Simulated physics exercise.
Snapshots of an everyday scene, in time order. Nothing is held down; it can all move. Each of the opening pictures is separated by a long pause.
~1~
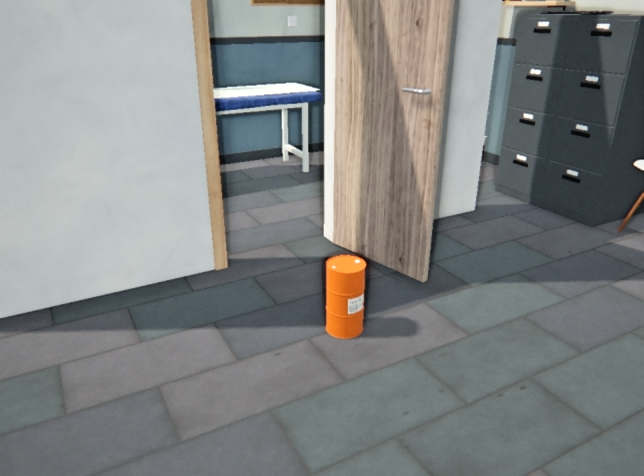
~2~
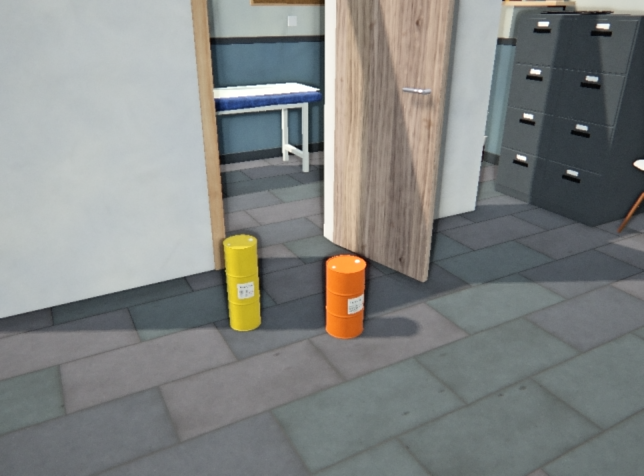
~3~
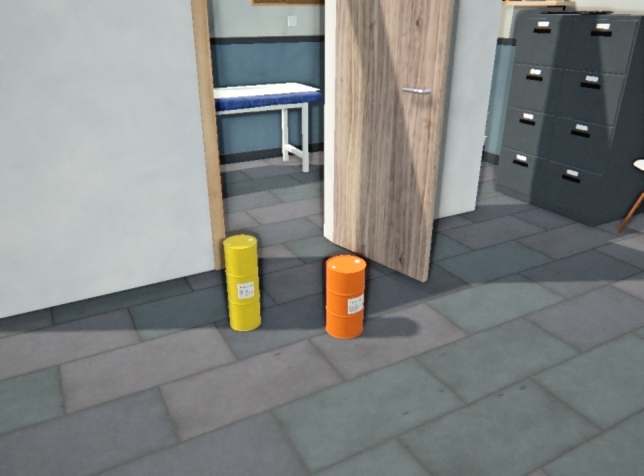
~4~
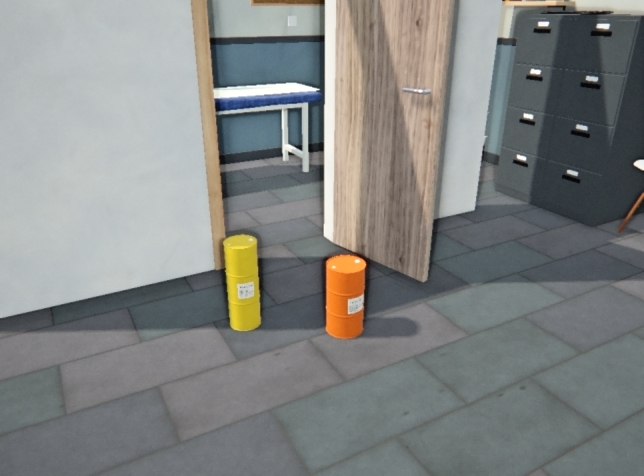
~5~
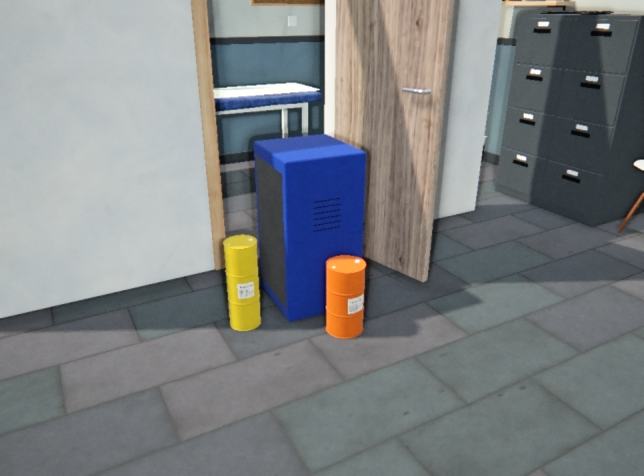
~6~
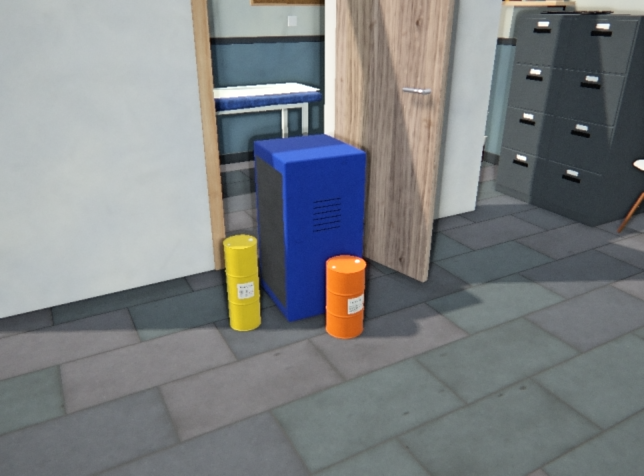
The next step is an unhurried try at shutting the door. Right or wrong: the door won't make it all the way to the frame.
Right.
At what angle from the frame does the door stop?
Some 70° open.
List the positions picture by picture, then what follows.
In the first frame, door wide open and still; orange canister (345, 297).
In the second frame, door wide open and still; orange canister (345, 297); yellow canister (243, 283).
In the third frame, door wide open and still; orange canister (345, 297); yellow canister (243, 283).
In the fourth frame, door wide open and still; orange canister (345, 297); yellow canister (243, 283).
In the fifth frame, door wide open and still; orange canister (345, 297); yellow canister (243, 283).
In the sixth frame, door wide open and still; blue appliance (308, 225); orange canister (345, 297).
Then, 0.40 s later than the last frame, door at 94°.
Then, 0.60 s later than the last frame, door at 81°.
Then, 0.80 s later than the last frame, door at 69°.
When it is over, door at 69°; all 3 as before. End places, in pixels of the last picture, blue appliance near (306, 225).
